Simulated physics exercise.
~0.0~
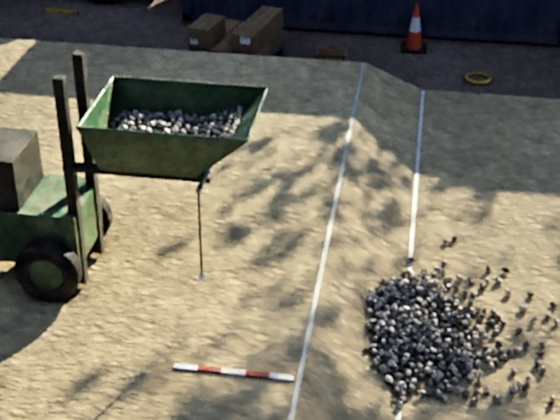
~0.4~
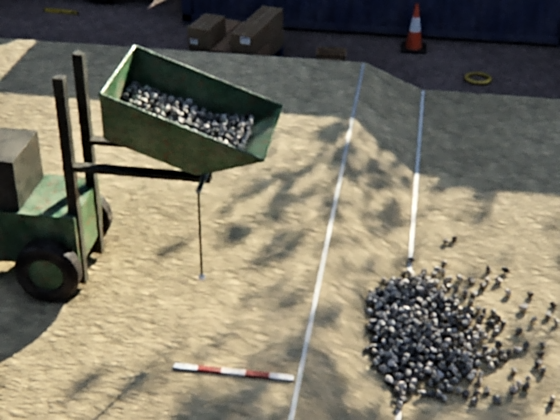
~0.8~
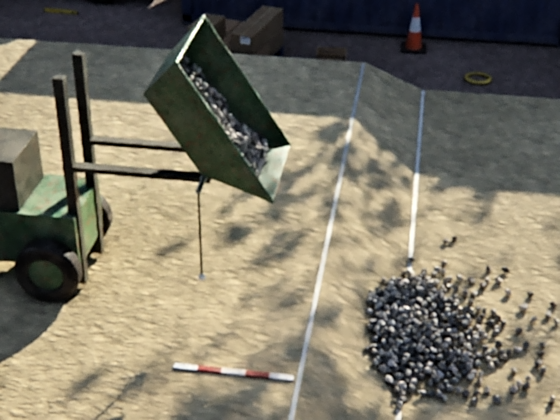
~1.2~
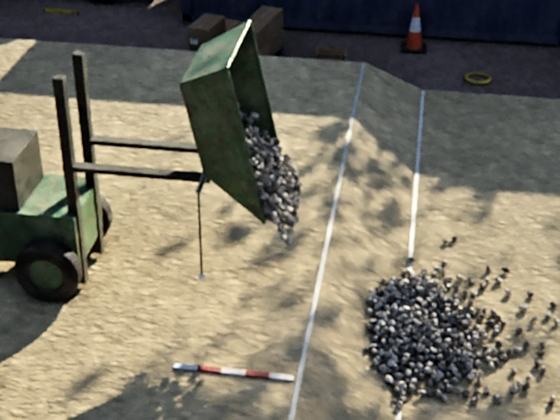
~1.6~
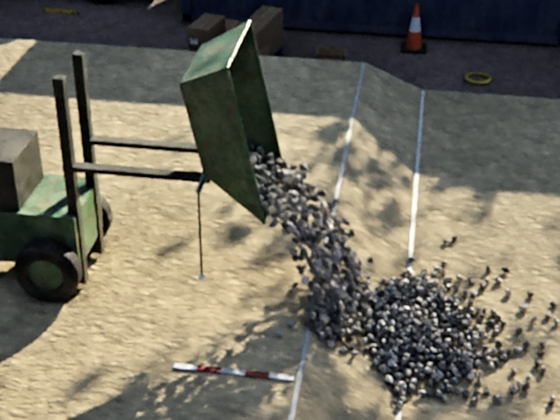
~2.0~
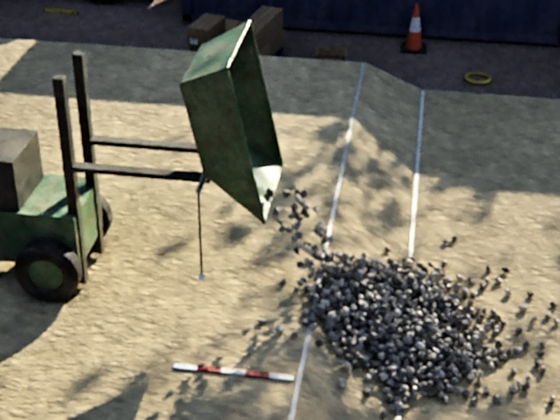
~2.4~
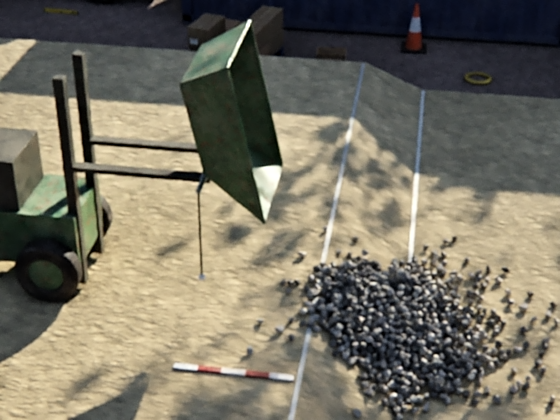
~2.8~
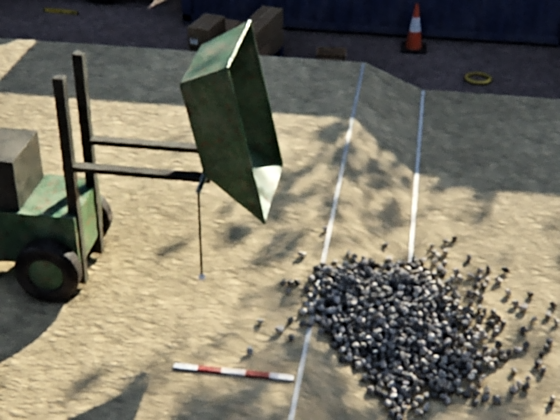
A green forklift at the left holds up a green steel skip of dark grey stones on a sunlit sandy yard, seen from above at an angle. White lines mark the top and foot of a bank, a loose heap lies at lower right, and a red and white rod rests on the ground near an orange cone farther back. The skip tips steeply to the right, and stones slide to its lip. They pour down in a thick stream onto the bank, joining the heap. The last few drop, leaving the skip empty and still tilted above a wider pile spread across both lines.
